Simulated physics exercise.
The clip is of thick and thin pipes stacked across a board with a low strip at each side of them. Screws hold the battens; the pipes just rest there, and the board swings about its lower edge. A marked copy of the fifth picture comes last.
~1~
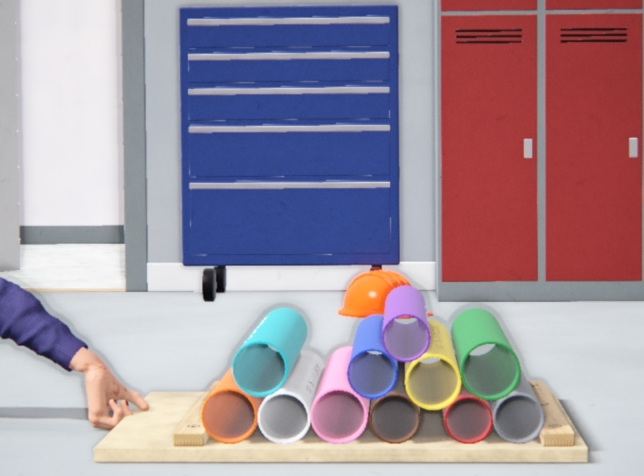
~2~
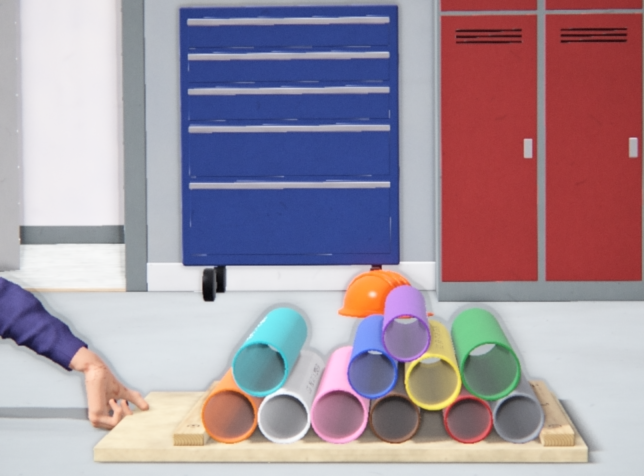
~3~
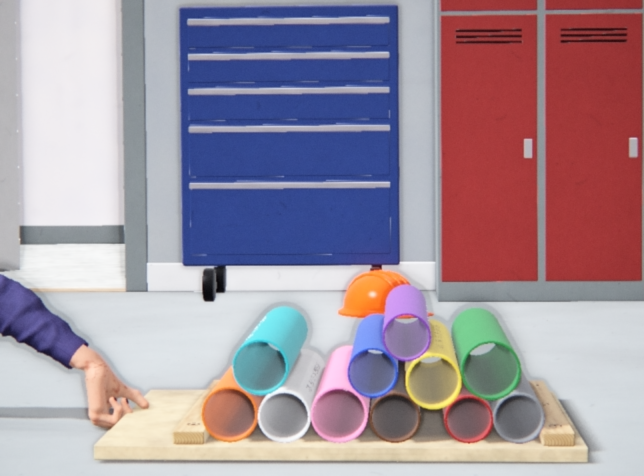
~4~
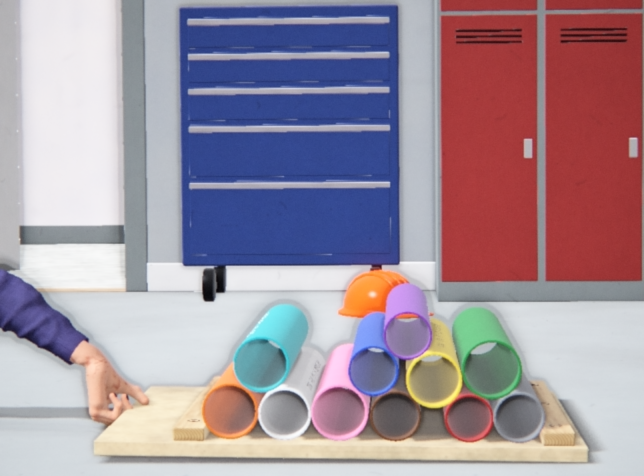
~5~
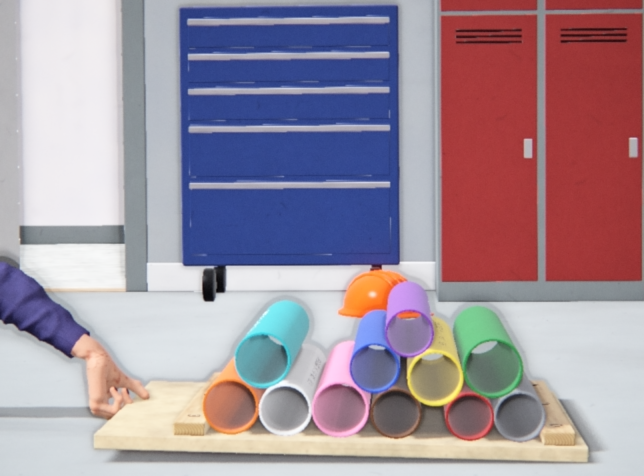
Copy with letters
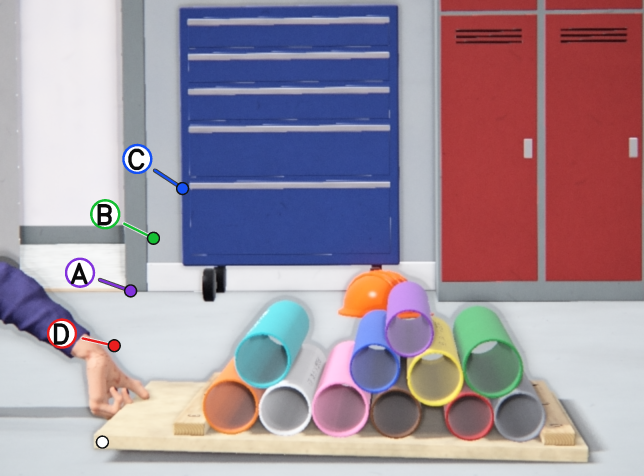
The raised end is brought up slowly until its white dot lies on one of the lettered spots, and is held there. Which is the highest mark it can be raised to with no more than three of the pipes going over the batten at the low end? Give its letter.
It can be raised to A.
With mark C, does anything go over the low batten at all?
Yes, at C.
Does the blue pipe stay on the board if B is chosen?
No, with B.
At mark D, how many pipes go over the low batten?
The count is none.
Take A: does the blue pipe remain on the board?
Yes.
On the marked copy, A at (131, 291); B at (154, 238); C at (183, 189); D at (114, 346); the white dot at (102, 442).
Following A. Soon after the start, board at 17°.
Later, board at 20°.
In the end, board at 20°, two over the low batten (yellow, green).
As for the rest, B five over the low batten; C eleven over the low batten; D none over the low batten.
